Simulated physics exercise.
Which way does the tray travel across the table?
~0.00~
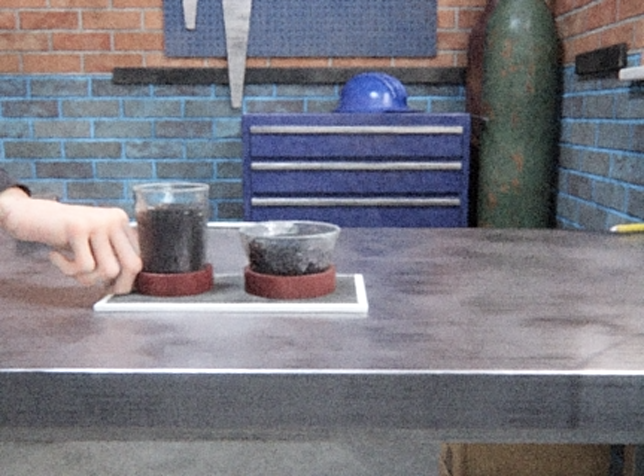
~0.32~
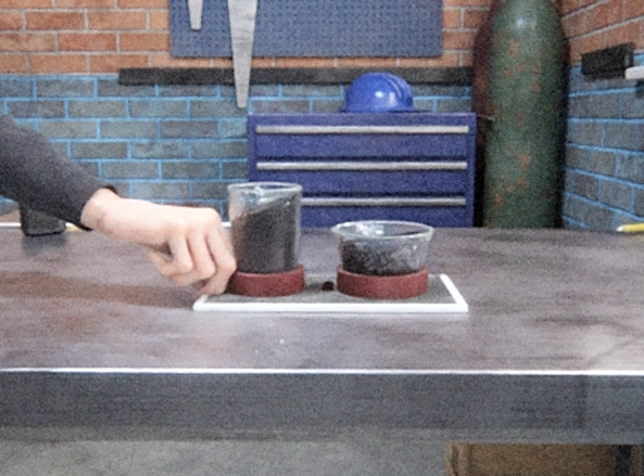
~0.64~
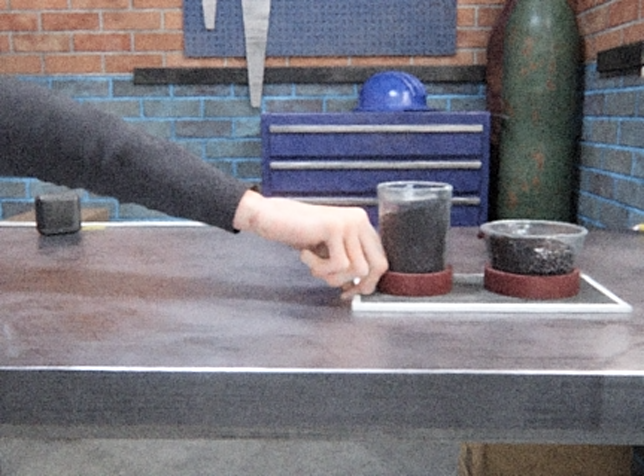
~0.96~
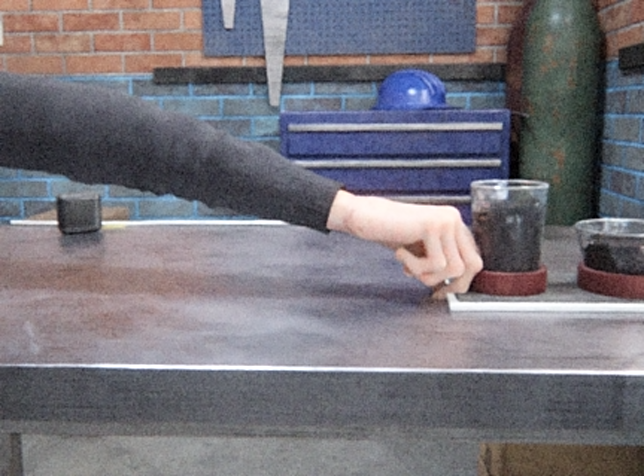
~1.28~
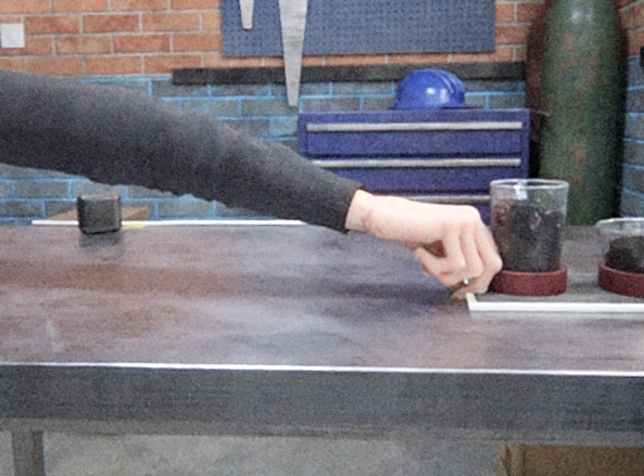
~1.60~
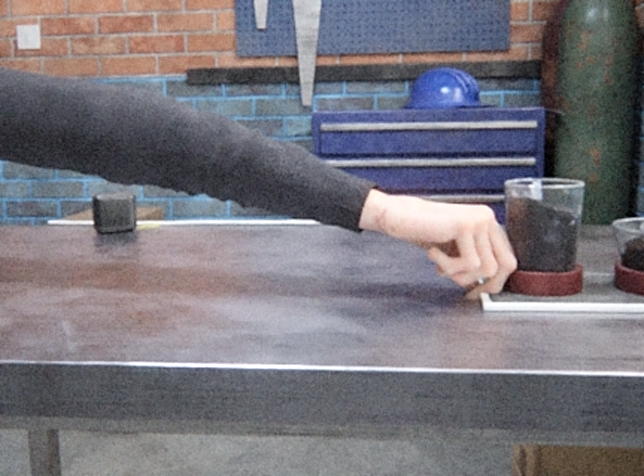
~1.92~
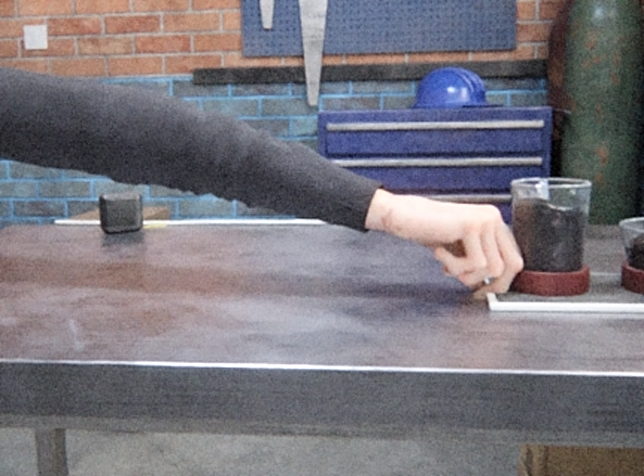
The tray moves to the right, with the hand pushing it from its left end.
